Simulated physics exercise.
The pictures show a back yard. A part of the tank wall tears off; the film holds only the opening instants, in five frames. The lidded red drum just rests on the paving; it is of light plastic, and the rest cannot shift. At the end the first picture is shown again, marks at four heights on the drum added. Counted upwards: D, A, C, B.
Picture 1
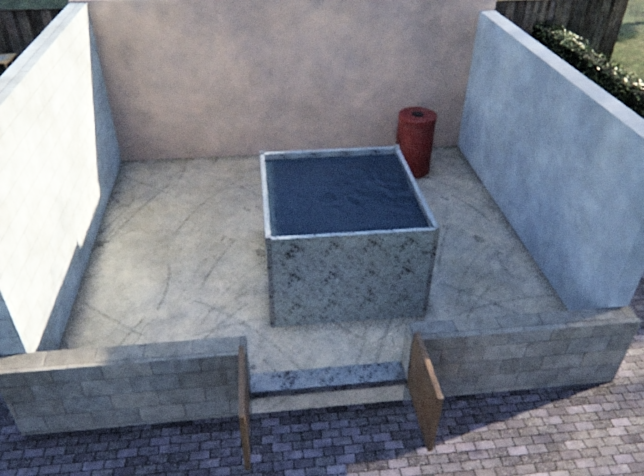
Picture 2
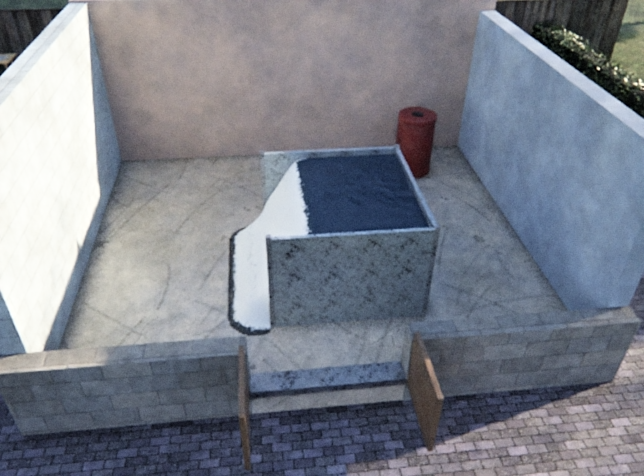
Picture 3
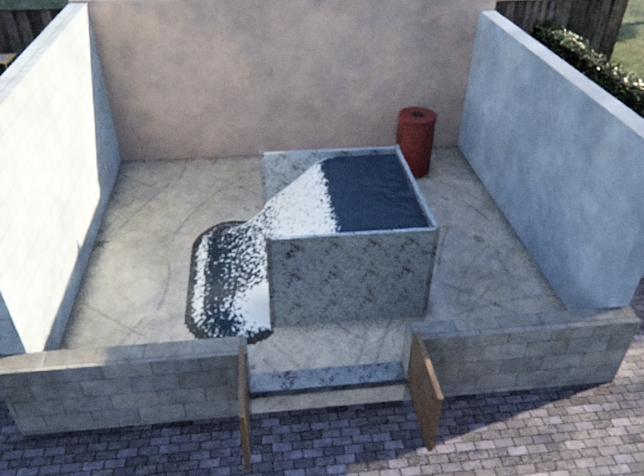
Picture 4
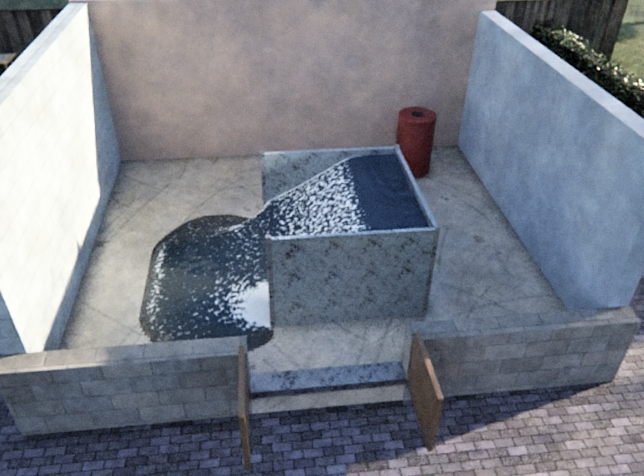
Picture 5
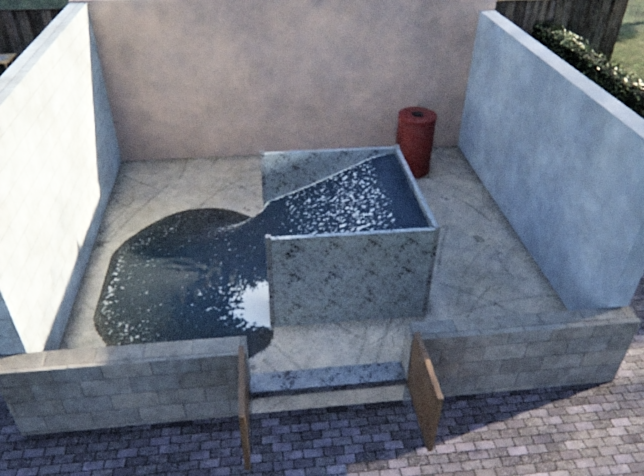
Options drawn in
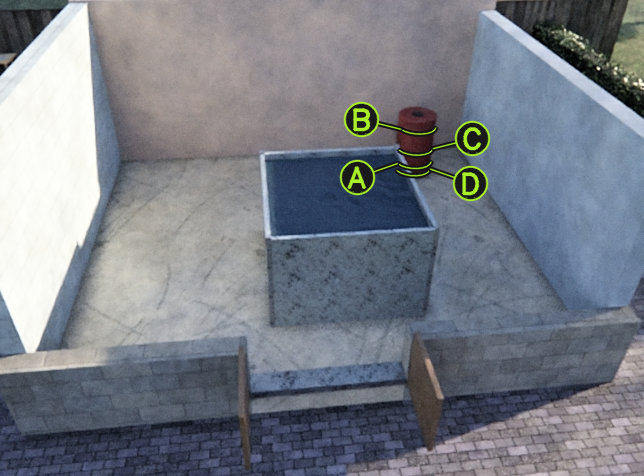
The clip shows a walled yard with a full square stone tank, a red drum and an open gate; water pours from the tank's left side, foaming white, and spreads in a widening dark pool across the paving to the left.
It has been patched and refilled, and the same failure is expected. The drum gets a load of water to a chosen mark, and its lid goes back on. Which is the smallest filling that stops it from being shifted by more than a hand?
That is level C.
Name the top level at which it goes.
Level A.
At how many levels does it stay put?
Two.
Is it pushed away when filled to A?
Yes, it does.
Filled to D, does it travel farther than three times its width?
Yes, it does.
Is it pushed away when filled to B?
No, not at all.
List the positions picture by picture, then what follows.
The first picture shows lid of the red drum at (418, 114); tank full, its middle at (341, 193); open gate at (327, 333).
In the second picture, 4 % of the ground wet, in view closest to the drum at (242, 231).
In the third picture, 8 % of the ground wet, in view closest to the drum at (243, 224).
In the fourth picture, 14 % of the ground wet, in view closest to the drum at (238, 221).
The fifth picture shows lid of the red drum at (418, 114); 21 % of the ground wet, in view closest to the drum at (238, 216).
On the marked copy, A at (417, 168); B at (421, 134); C at (419, 155); D at (416, 175); from the bottom up D, A, C, B.
Choosing A, it is pushed about twice its own width away.
Choosing B, it does not move.
Choosing C, it does not move.
Choosing D, it is pushed about 5 times its own width away.
